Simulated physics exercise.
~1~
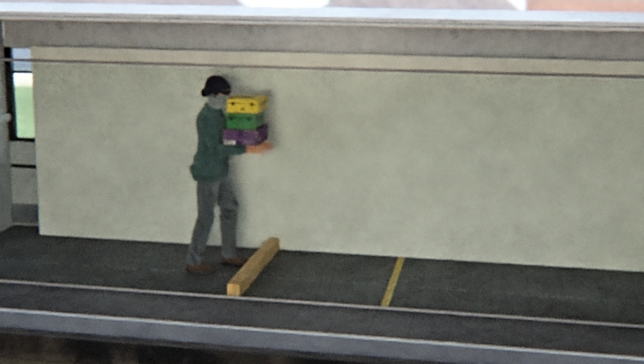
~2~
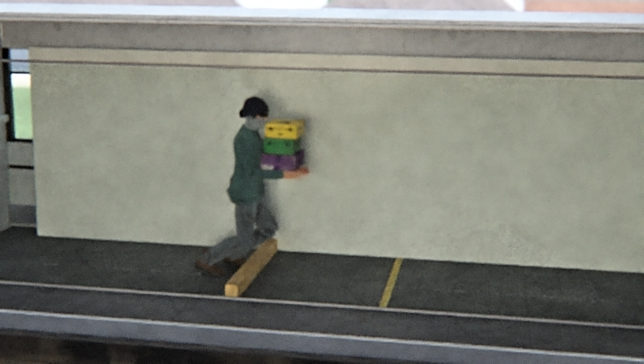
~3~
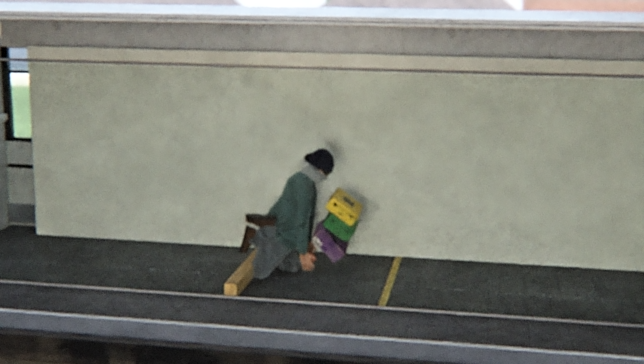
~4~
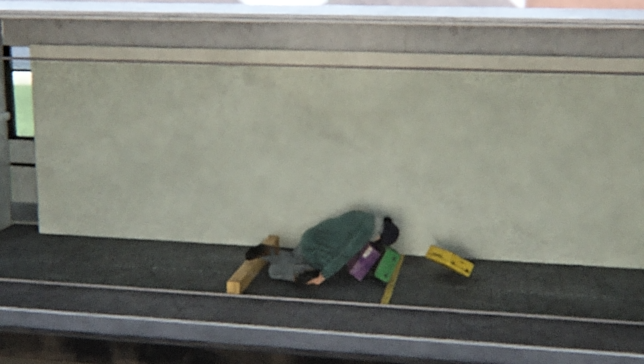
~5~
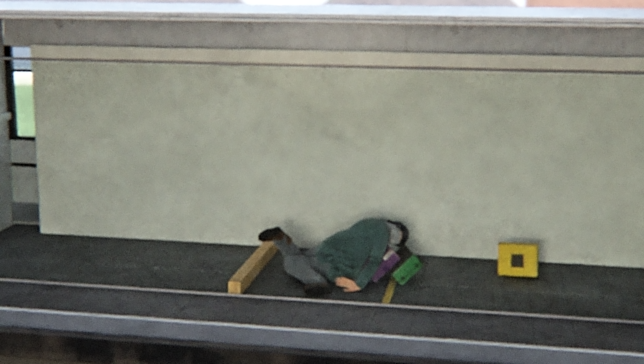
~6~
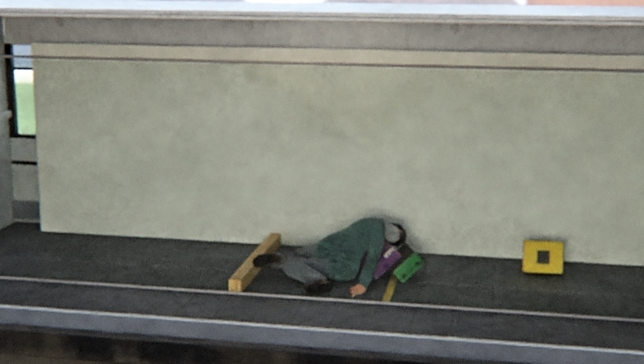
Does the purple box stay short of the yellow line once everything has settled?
Yes, the purple box comes to rest just before the yellow line, close to the fallen person's head.
